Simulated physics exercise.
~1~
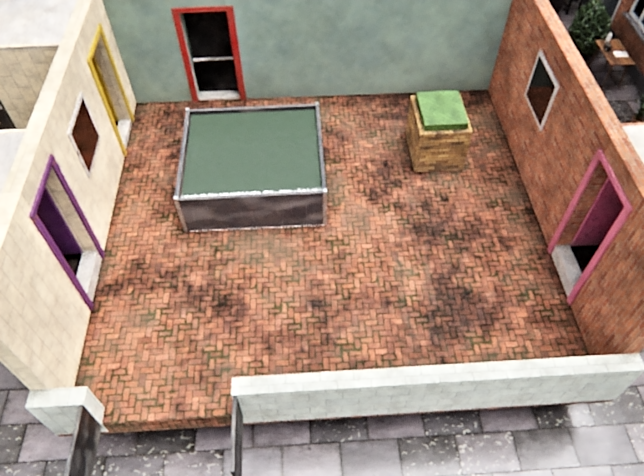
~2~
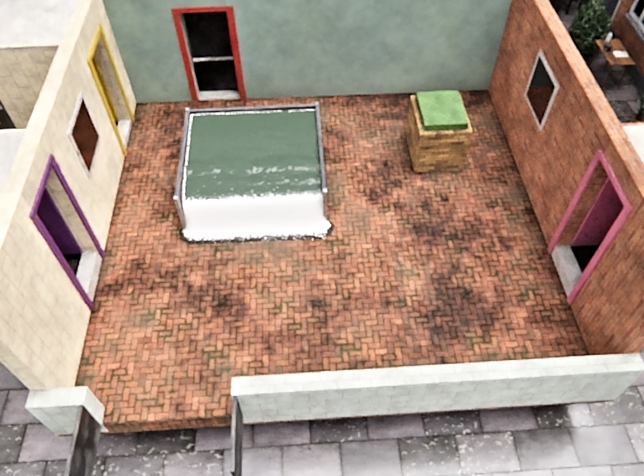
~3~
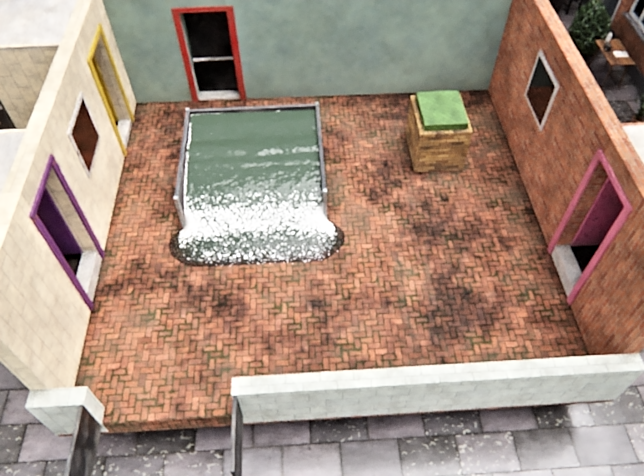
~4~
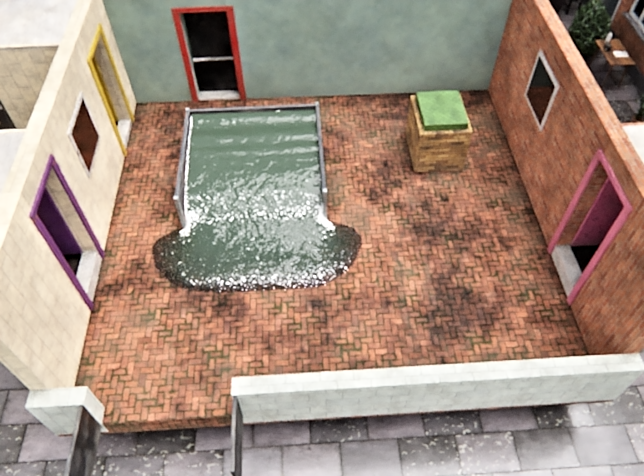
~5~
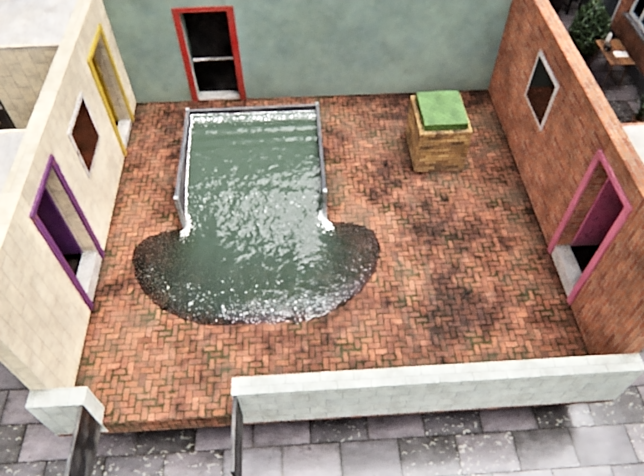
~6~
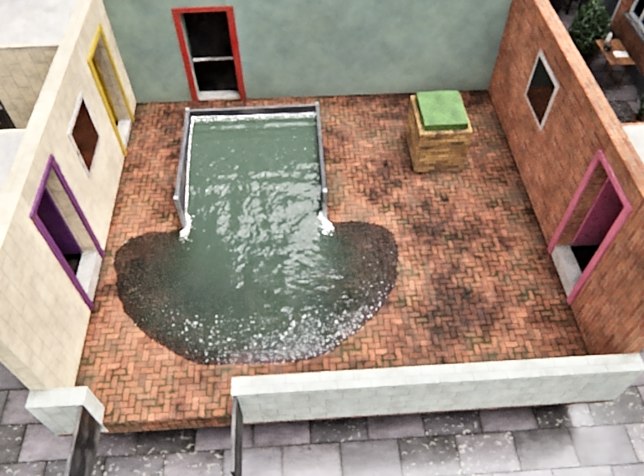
In a walled brick courtyard, green water sat still in an open tank, then burst through its near side and poured out, spreading across the floor in a wide, rounded, foamy pool.
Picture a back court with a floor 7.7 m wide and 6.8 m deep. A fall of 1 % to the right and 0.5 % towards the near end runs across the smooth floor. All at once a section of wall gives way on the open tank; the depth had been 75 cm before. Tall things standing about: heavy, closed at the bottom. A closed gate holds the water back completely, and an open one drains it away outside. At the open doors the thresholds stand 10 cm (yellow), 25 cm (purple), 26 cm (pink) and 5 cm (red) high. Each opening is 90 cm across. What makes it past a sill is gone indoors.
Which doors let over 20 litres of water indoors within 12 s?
The yellow door: 20 litres or less, the purple door: 20 litres or less, the pink door: 20 litres or less, the red door: 20 litres or less.
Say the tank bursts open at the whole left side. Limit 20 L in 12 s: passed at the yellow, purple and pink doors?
Door by door - yellow: Out of bounds, purple: Within bounds, pink: Within bounds.
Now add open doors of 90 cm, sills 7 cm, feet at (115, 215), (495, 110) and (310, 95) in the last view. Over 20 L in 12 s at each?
Per doorway, in order: Insufficient / sufficient / insufficient.
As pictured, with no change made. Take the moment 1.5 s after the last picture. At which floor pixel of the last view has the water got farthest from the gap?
I'd put it close to (569, 380).
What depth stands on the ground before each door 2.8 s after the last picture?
Centimetres: Yellow 0 / purple 4 / pink 20 / red 0.
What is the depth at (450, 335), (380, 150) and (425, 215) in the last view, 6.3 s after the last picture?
In that order: 6, 1 and 3 cm.
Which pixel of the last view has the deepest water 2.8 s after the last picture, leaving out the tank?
At about (594, 378).
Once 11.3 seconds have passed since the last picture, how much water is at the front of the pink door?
Roughly 9.0 centimetres.
Then, 0.7 s after the last picture water covers 35 % of the floor and is deepest (44 cm) near (274, 397); yellow door not reached, purple door 6 cm at the sill, 0 L in, pink door not reached, red door not reached.
Then, 1.5 s after the last picture water covers 40 % of the floor and is deepest (42 cm) near (274, 397); yellow door not reached, purple door 5 cm at the sill, 0 L in, pink door not reached, red door not reached.
Then, 2.8 s after the last picture water covers 45 % of the floor and is deepest (38 cm) near (594, 378); yellow door not reached, purple door 4 cm at the sill, 0 L in, pink door 20 cm at the sill, 0 L in, red door not reached.
Then, 6.3 s after the last picture water covers 80 % of the floor and is deepest (19 cm) near (494, 113); yellow door not reached, purple door 4 cm at the sill, 0 L in, pink door 12 cm at the sill, 0 L in, red door not reached.
Then, 11.3 s after the last picture water covers 100 % of the floor and is deepest (11 cm) near (582, 379); yellow door 2 cm at the sill, 0 L in, purple door 1 cm at the sill, 0 L in, pink door 9 cm at the sill, 0 L in, red door 6 cm at the sill, 0 L in.
